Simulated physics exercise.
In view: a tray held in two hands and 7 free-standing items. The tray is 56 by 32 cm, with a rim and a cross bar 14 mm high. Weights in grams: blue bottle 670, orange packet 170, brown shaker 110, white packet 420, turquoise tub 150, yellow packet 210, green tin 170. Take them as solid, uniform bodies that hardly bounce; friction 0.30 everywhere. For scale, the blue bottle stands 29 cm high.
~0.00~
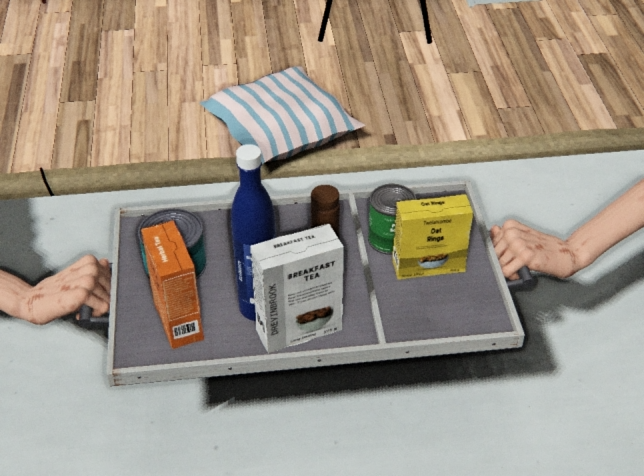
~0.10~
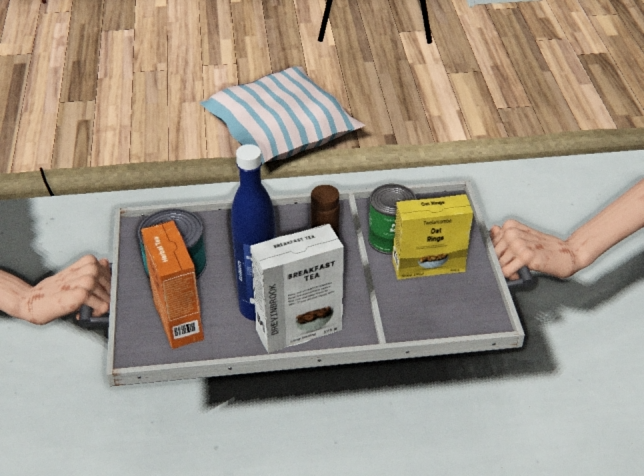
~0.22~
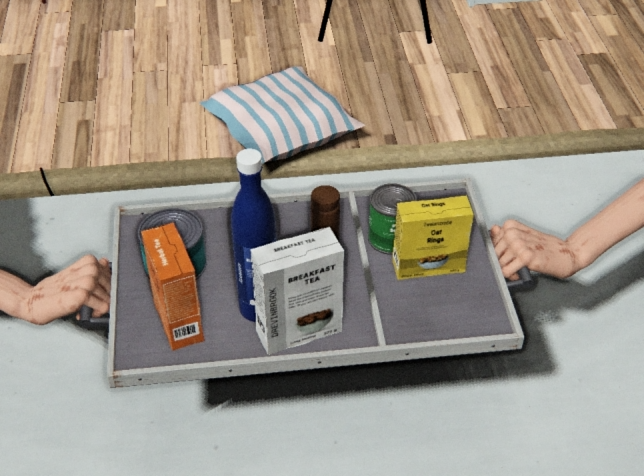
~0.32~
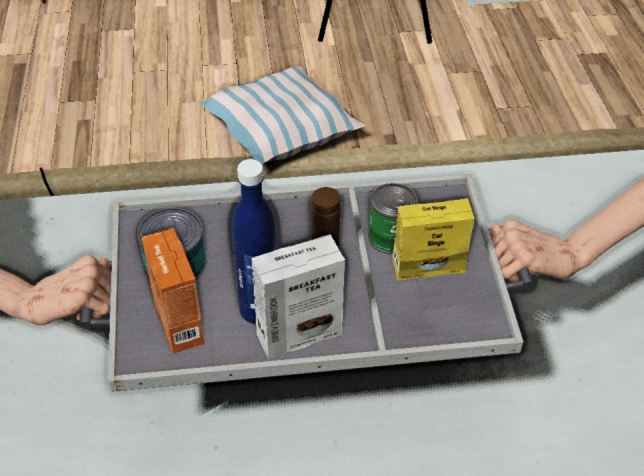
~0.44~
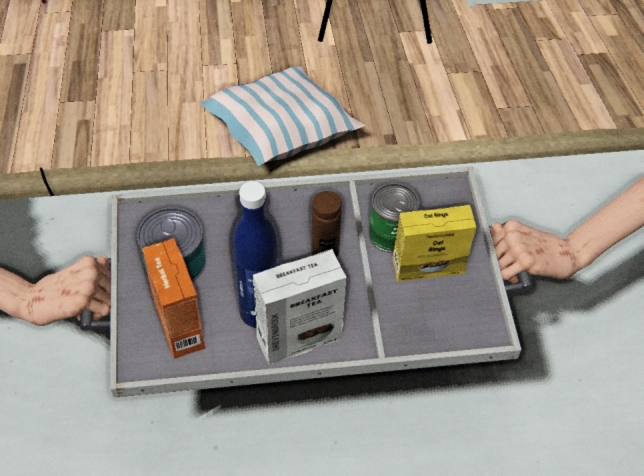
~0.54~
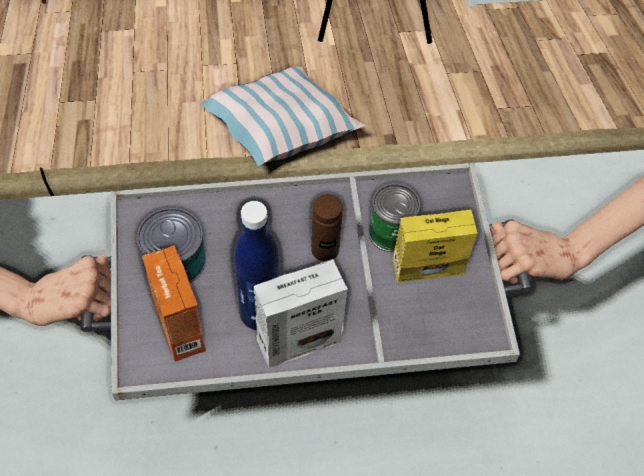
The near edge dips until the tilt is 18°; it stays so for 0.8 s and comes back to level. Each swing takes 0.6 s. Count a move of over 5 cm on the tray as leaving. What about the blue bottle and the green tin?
The blue bottle leaves its spot and the green tin leaves its spot.
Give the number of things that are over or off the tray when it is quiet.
In all, 3.
By 1.04 s, tray tilted 18°, near edge down; blue bottle and white packet now off the tray; green tin 3 cm from its spot near (397, 237); yellow packet 4 cm from its spot.
By 1.64 s, tray tilted 16°, near edge down; yellow packet now off the tray; green tin 14 cm from its spot near (409, 302); brown shaker 16 cm from its spot.
When it is over (3.0 s), off the tray, blue bottle, white packet and yellow packet; not toppled but over 5 cm from the start, brown shaker, turquoise tub and green tin; the last one within 5 cm of the start. In the last view, green tin near (409, 287).
